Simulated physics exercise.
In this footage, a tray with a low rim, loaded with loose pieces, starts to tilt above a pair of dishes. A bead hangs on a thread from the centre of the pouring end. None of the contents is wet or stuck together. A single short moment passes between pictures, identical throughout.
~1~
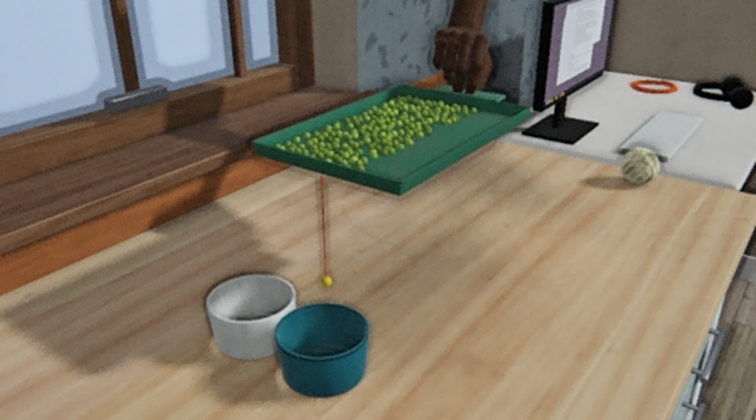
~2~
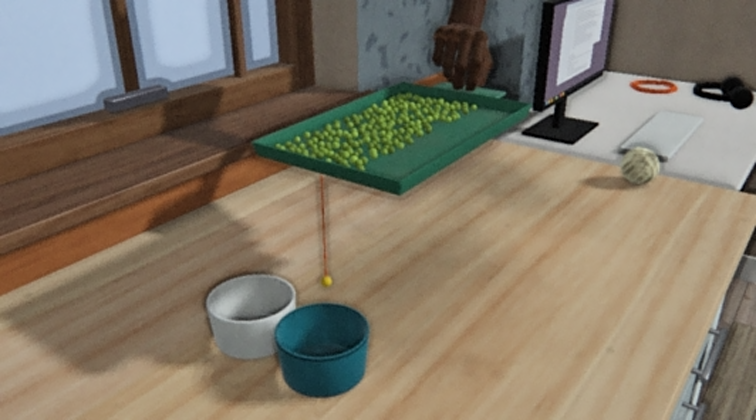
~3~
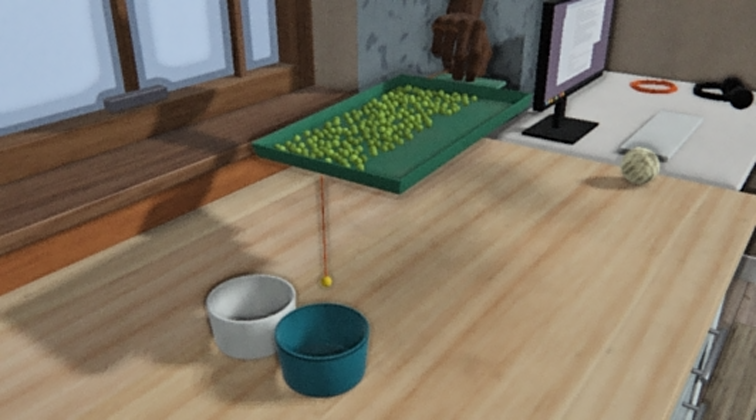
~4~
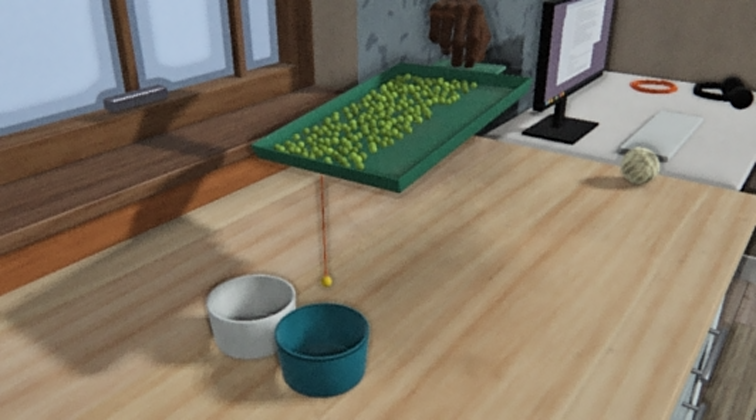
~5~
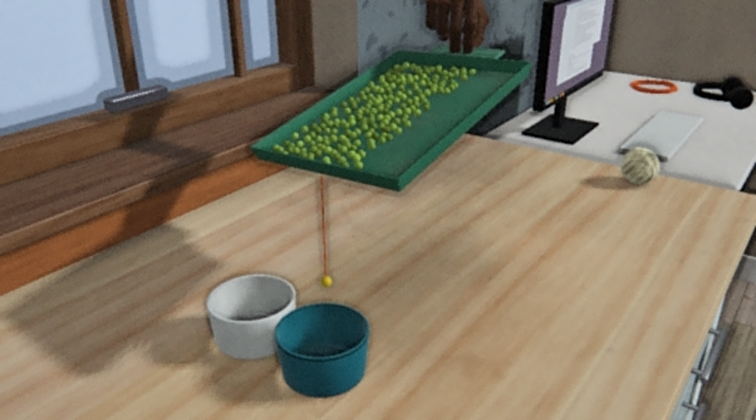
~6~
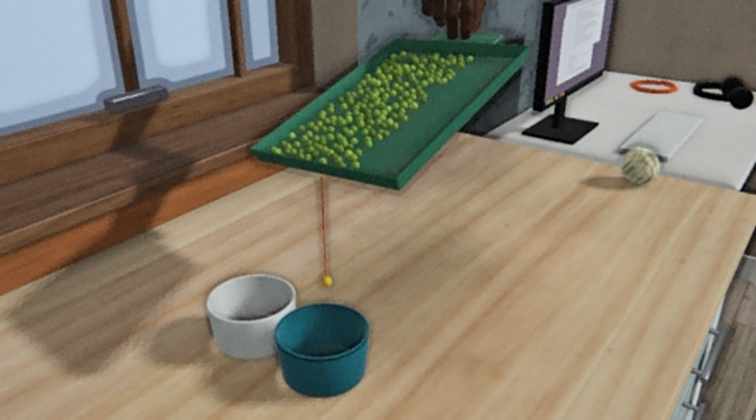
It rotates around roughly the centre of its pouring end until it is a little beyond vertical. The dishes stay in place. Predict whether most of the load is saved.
Most of it is saved.
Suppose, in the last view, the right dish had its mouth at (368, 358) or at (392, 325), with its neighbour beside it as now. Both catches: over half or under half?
First place: Short of half; second place: Short of half.
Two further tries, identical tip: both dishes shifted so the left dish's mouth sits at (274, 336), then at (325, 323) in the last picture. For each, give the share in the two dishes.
The first try gives 10 per cent, the second 10 per cent.
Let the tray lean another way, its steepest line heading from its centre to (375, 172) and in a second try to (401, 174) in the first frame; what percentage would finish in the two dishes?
Roughly 30 % in the first case and 10 % in the second.
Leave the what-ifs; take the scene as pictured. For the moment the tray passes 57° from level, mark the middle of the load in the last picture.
Look close to (291, 140) in the last picture.
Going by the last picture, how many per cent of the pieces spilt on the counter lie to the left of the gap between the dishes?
Around 90 per cent, give or take.
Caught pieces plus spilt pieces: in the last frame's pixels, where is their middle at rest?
The centre comes to rest close to (250, 332).
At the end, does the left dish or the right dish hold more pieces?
That would be the leftward one.
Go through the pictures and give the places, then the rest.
The first frame shows corners of the pouring end near (257, 141) and (400, 179), level; middle of the load near (383, 129), dried peas; left dish near (221, 335); right dish near (292, 371); bead on its thread near (326, 282).
The second frame shows corners of the pouring end near (257, 141) and (400, 179), level; middle of the load near (383, 127).
The third frame shows corners of the pouring end near (257, 142) and (399, 178), tipped barely, lowest at the left corner; middle of the load near (383, 123).
The fourth frame shows corners of the pouring end near (256, 144) and (398, 177), tipped a little, lowest at the left corner; middle of the load near (382, 116).
The fifth frame shows corners of the pouring end near (255, 146) and (397, 176), tipped a little, lowest at the left corner; middle of the load near (380, 109).
The sixth frame shows corners of the pouring end near (255, 147) and (396, 175), tipped clearly, lowest at the left corner; middle of the load near (377, 104); left dish near (221, 335); right dish near (292, 371).
Shortly afterwards, tray tipped steeply; all but a few on the tray; only a few outside both; a little in the air.
Next, tray tipped right over; near a third on the tray; only a few in the right dish; near a quarter in the left dish; a little outside both; near a third in the air.
Some moments later, tray tipped past a quarter turn; a little in the right dish; near two thirds in the left dish; near a quarter outside both.
In the end, tray tipped past a quarter turn; a little in the right dish; near two thirds in the left dish; near a quarter outside both.
